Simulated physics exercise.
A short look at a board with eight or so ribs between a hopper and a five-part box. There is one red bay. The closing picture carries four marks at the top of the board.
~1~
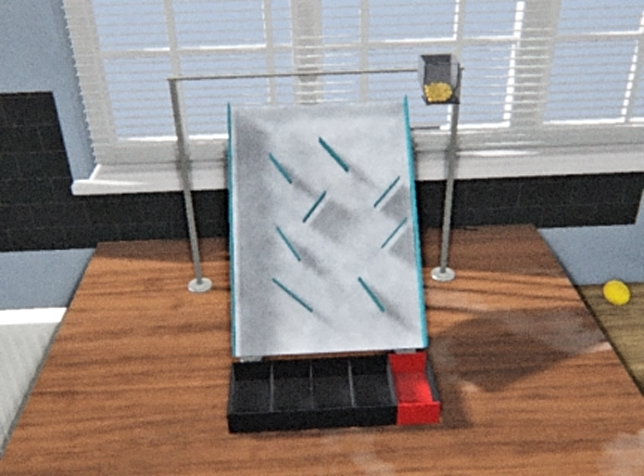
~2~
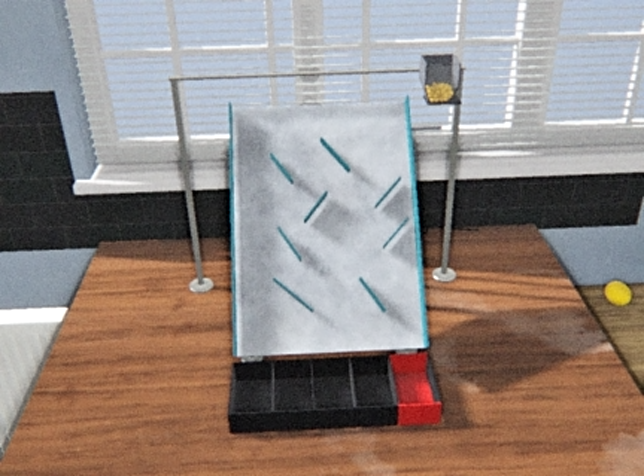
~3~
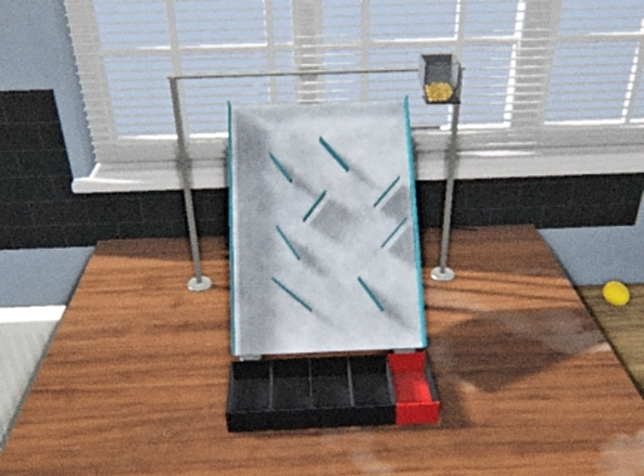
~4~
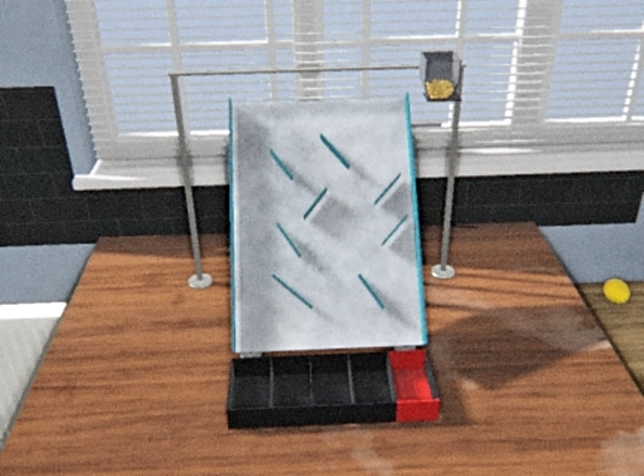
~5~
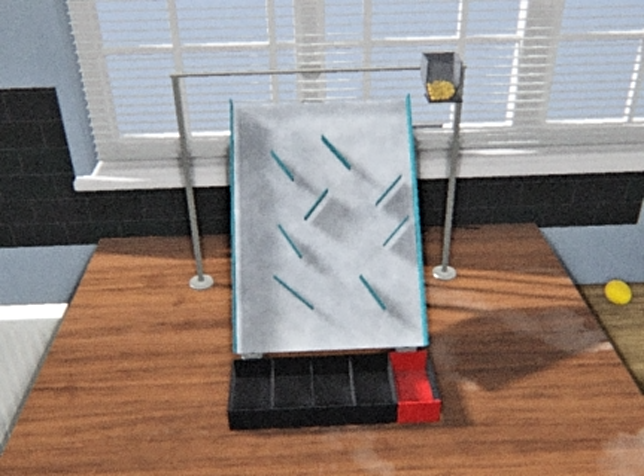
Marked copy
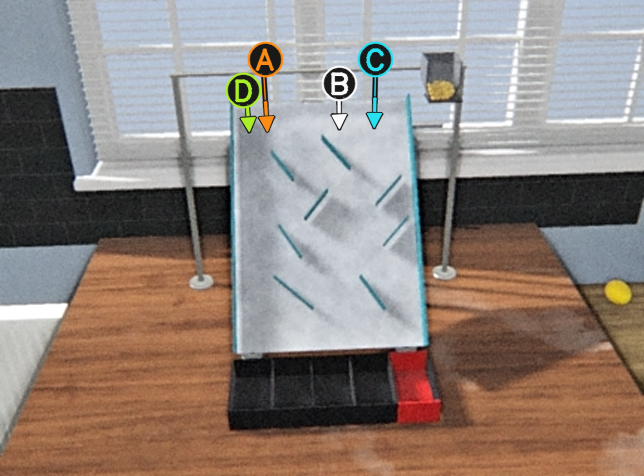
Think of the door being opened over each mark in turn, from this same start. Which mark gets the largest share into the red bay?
Mark B.
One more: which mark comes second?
The answer is C.
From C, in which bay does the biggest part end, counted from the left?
It is the third one.
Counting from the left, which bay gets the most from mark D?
The first.
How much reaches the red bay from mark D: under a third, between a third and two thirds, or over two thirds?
Under a third.
On the marked copy, mark A meets the board at (267, 126); mark B meets the board at (339, 123); mark C meets the board at (374, 122); mark D meets the board at (248, 126).
If A is chosen, none at all in the red bay, the bulk in other bays, close to a quarter outside the box.
If B is chosen, close to half in the red bay, close to a third in other bays, a small share outside the box.
If C is chosen, close to a quarter in the red bay, close to half in other bays, close to a quarter outside the box.
If D is chosen, none at all in the red bay, the bulk in other bays, close to a quarter outside the box.
